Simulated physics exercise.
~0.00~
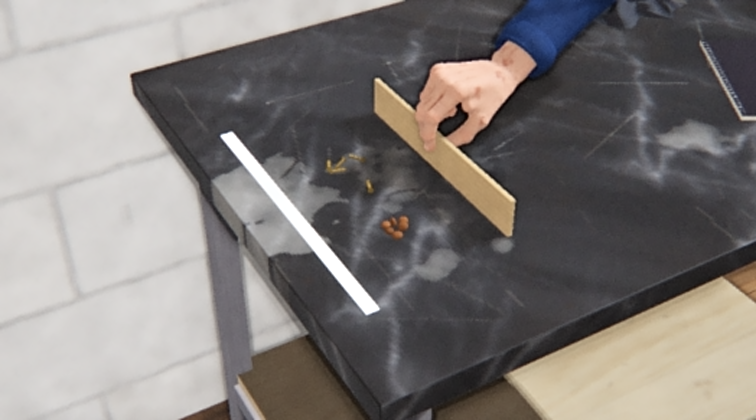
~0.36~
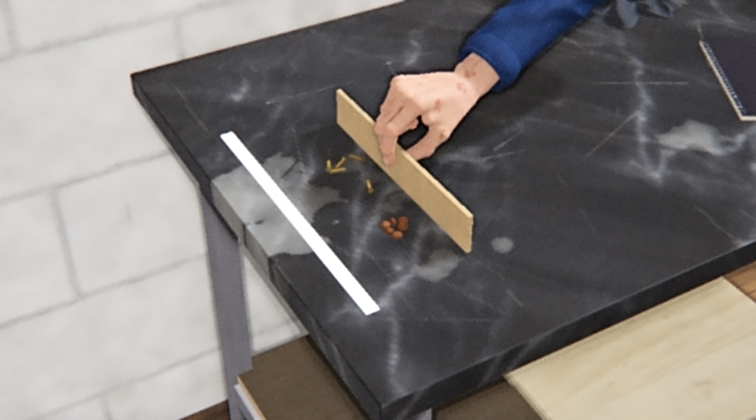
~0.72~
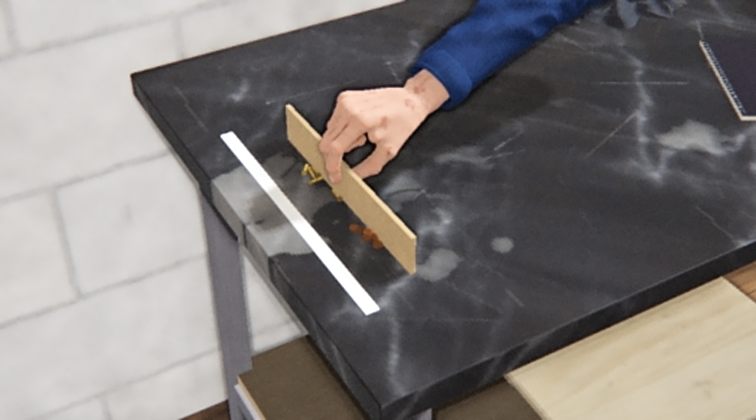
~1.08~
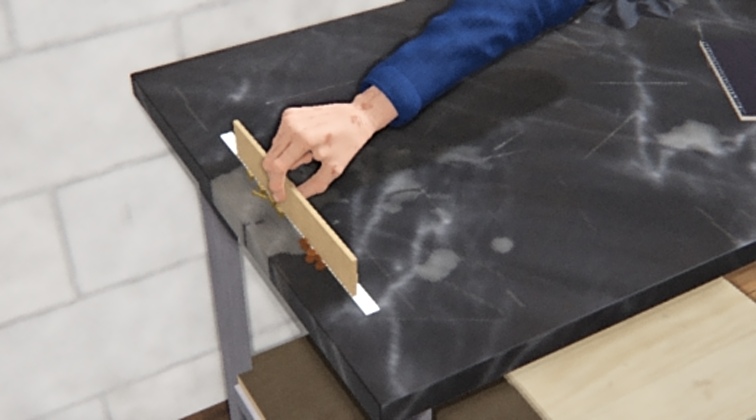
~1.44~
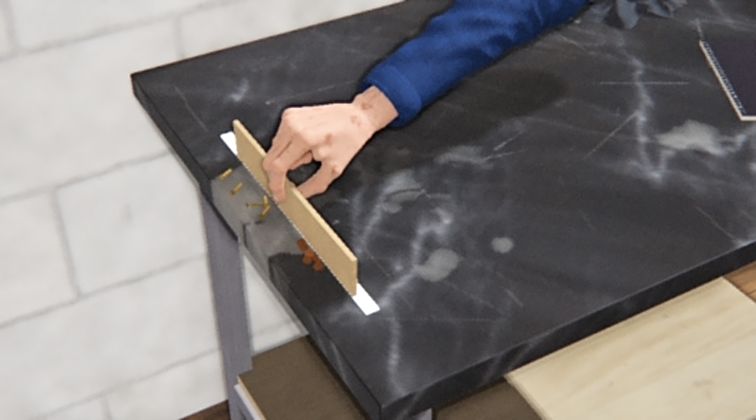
On a dark marbled tabletop, a hand in a blue sleeve pushed a thin upright board left, sweeping some yellowish bits and a small reddish-brown cluster along until it stopped at the white tape, with both little piles still on the table.
